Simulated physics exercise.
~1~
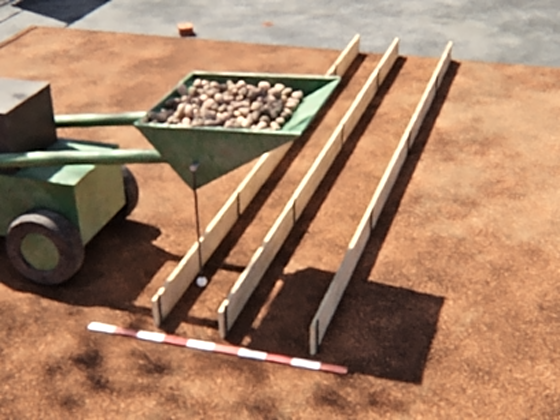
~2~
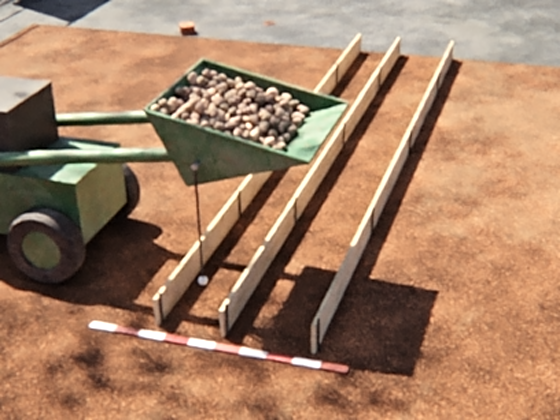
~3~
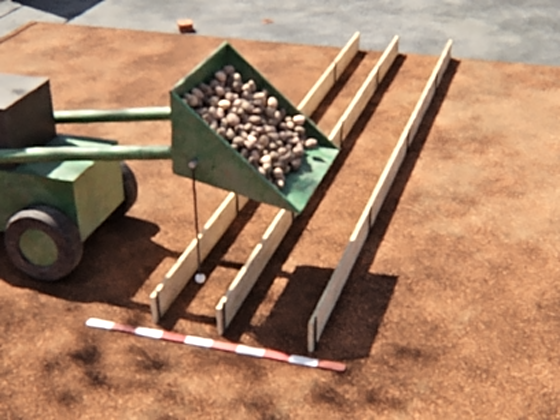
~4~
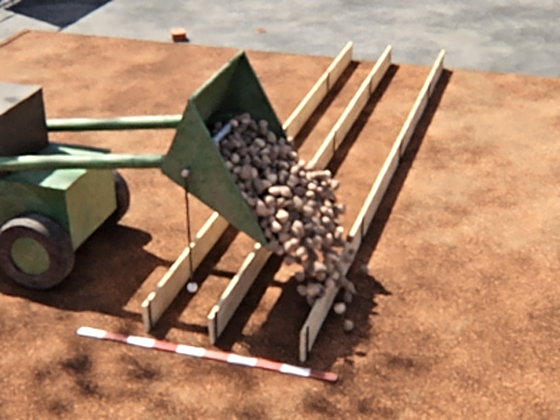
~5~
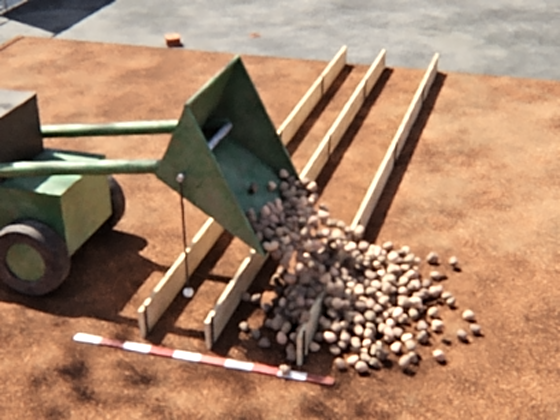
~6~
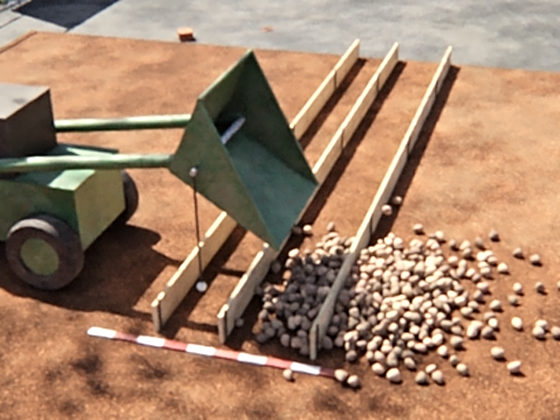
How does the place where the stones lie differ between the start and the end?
At the start the stones are heaped in the raised green bucket. At the end they lie lower and to the right, scattered on the brown ground on both sides of the far board.
